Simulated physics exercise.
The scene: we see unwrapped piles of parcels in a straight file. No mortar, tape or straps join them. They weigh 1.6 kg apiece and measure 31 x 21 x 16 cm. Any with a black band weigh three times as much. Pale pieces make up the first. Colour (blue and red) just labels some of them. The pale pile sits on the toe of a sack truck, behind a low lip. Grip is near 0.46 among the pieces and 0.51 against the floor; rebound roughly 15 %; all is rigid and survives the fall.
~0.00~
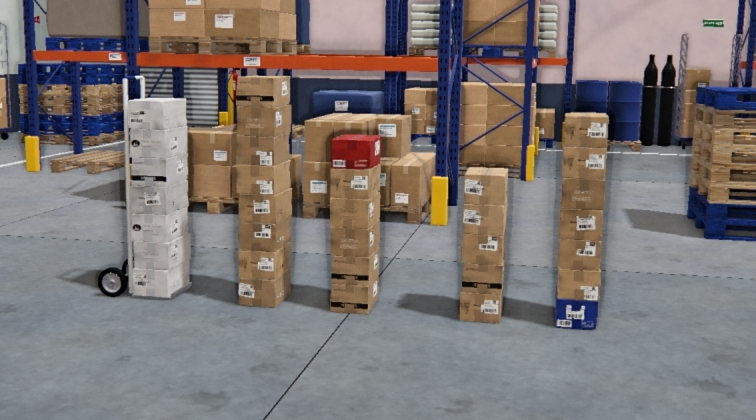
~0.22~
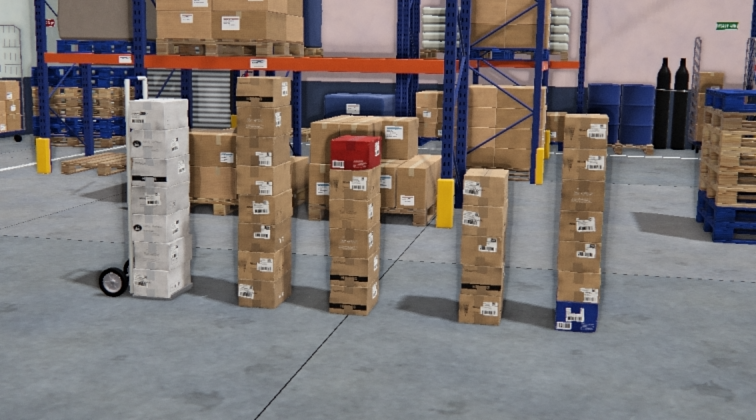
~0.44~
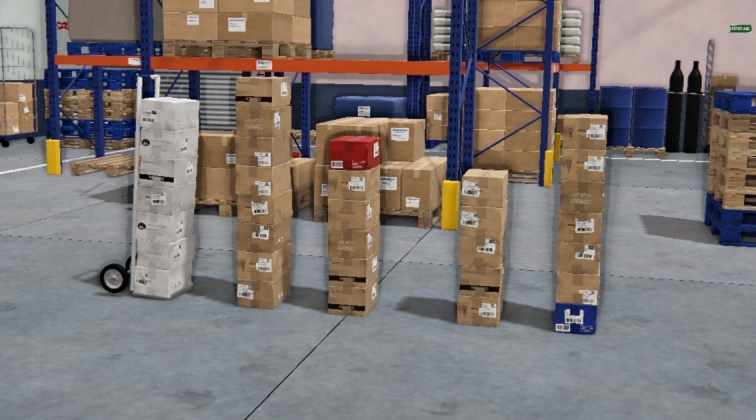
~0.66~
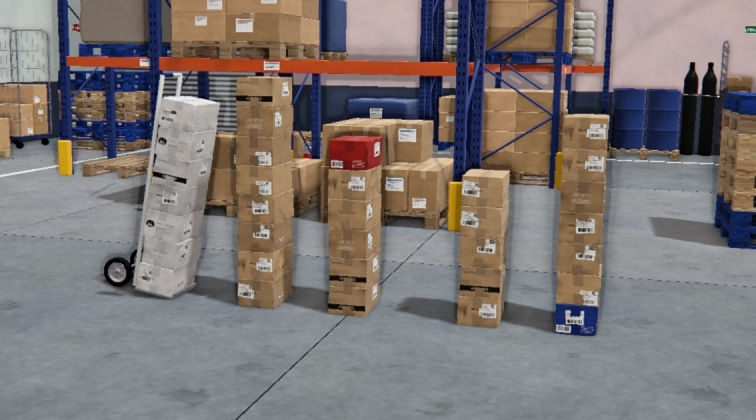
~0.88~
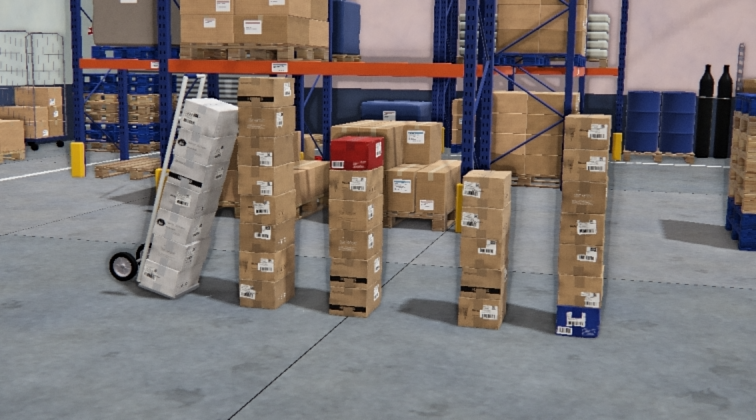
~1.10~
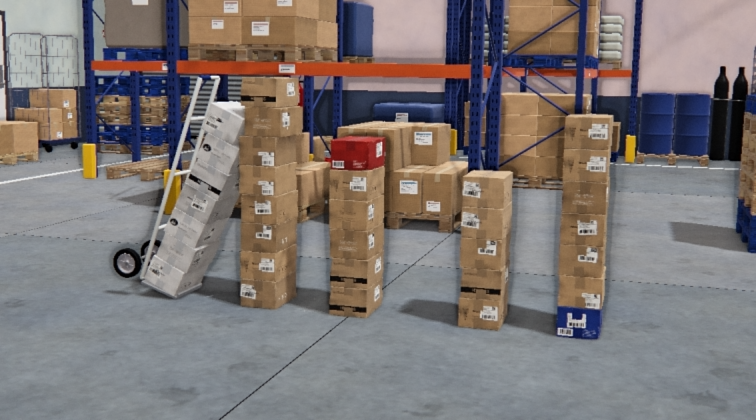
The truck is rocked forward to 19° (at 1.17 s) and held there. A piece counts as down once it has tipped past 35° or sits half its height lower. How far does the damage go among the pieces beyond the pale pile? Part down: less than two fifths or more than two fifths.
The part is more than two fifths.
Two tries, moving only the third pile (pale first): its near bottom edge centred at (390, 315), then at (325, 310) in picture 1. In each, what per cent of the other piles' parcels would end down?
About 100 and 100 per cent.
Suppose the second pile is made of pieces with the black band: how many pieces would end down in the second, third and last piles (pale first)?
In that case second 0, third 0, last 0.
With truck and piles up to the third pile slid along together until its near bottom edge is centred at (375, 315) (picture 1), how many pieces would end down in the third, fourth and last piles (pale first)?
In that case third 6, fourth 5, last 7.
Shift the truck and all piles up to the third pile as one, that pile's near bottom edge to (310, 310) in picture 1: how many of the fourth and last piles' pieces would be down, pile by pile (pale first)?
In that case fourth 4, last 6.
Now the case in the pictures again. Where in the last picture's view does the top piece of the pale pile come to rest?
Around (354, 239).
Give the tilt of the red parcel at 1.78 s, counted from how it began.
Roughly 0°.
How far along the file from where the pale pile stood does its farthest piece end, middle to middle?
About 115 cm.
After 1.78 s, 7 of the pale pile down; none of the 26 other parcels down, 10 disturbed; red parcel 54 mm from its place.
After 2.26 s, 7 of the pale pile down; 14 of the 26 other parcels down; red parcel 16° from how it stood, 12 cm lower.
After 3.02 s, 7 of the pale pile down; 25 of the 26 other parcels down; red parcel 46° from how it stood, 40 cm lower; blue parcel 42° from how it stood.
In the end (4.4 s), 7 of the pale pile down; 25 of the 26 other parcels down; red parcel 45° from how it stood, 40 cm lower; blue parcel 42° from how it stood. That is 96 per cent. From the last view, middles, red parcel near (555, 240), blue parcel near (598, 308).
